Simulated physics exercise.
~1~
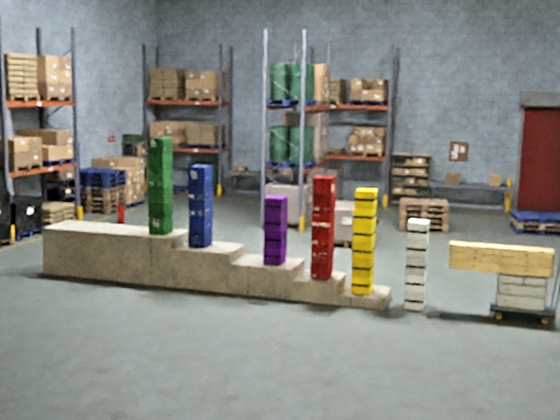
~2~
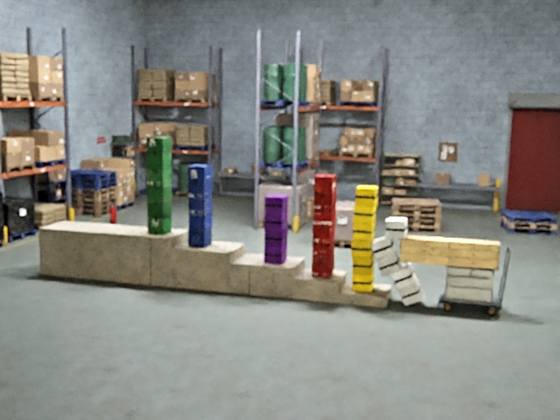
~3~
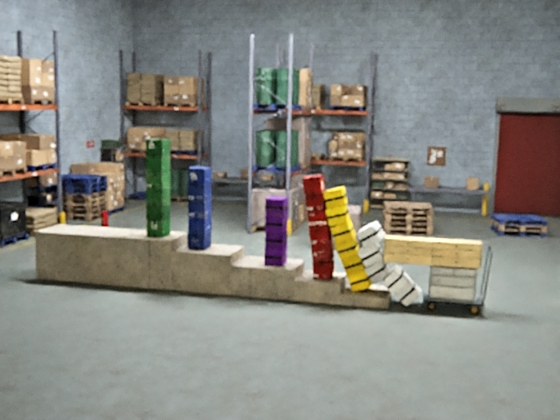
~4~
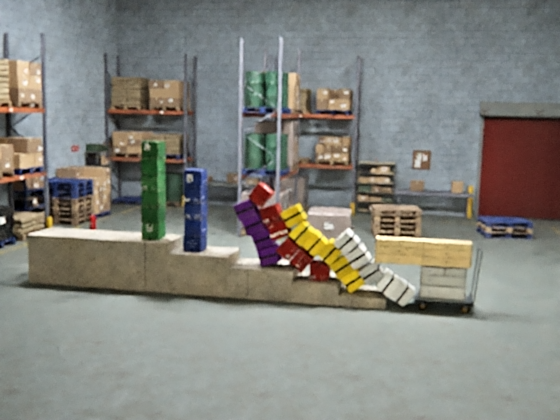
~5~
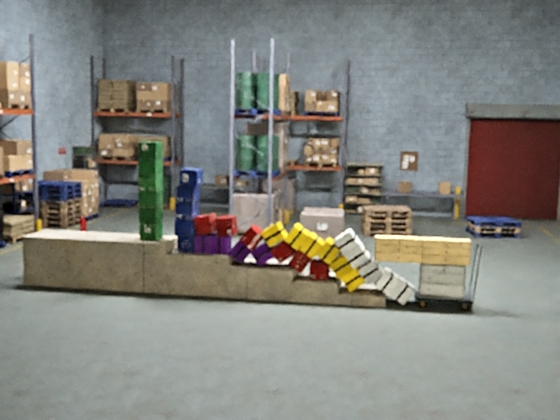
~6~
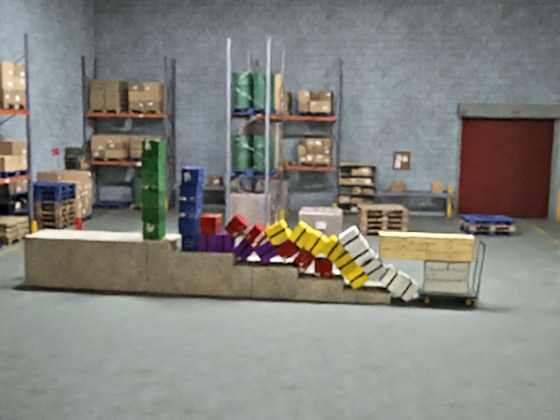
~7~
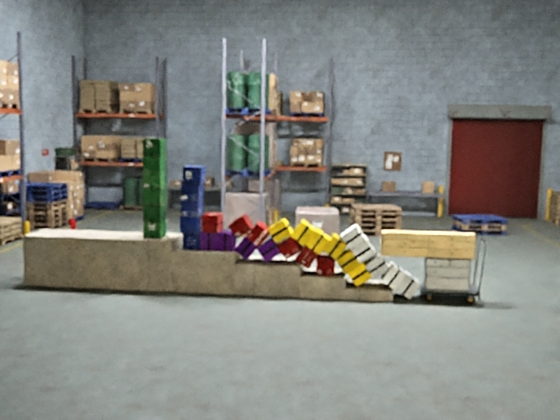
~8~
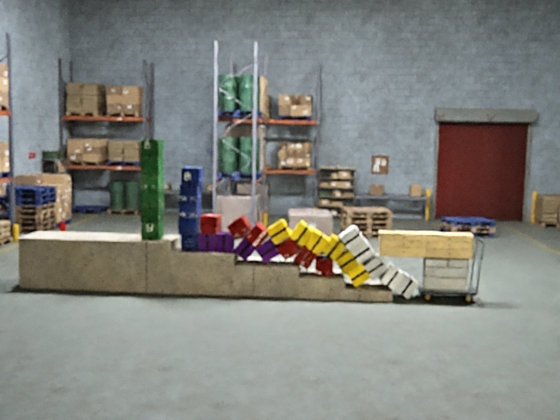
A long, pale stepped platform rises toward the left across a grey warehouse floor, seen from the front by a slowly drifting camera, with loaded racks and a red door behind. Columns of green, blue, purple, red, yellow and white cartons stand along it, the white one lowest at the right. A trolley carrying a long wooden case rolls left and knocks the white column over. The yellow column tips into the red, which topples against the purple. They collapse leftward up the steps, stopping at the blue column. The blue and green columns remain standing beside the slanting heap.
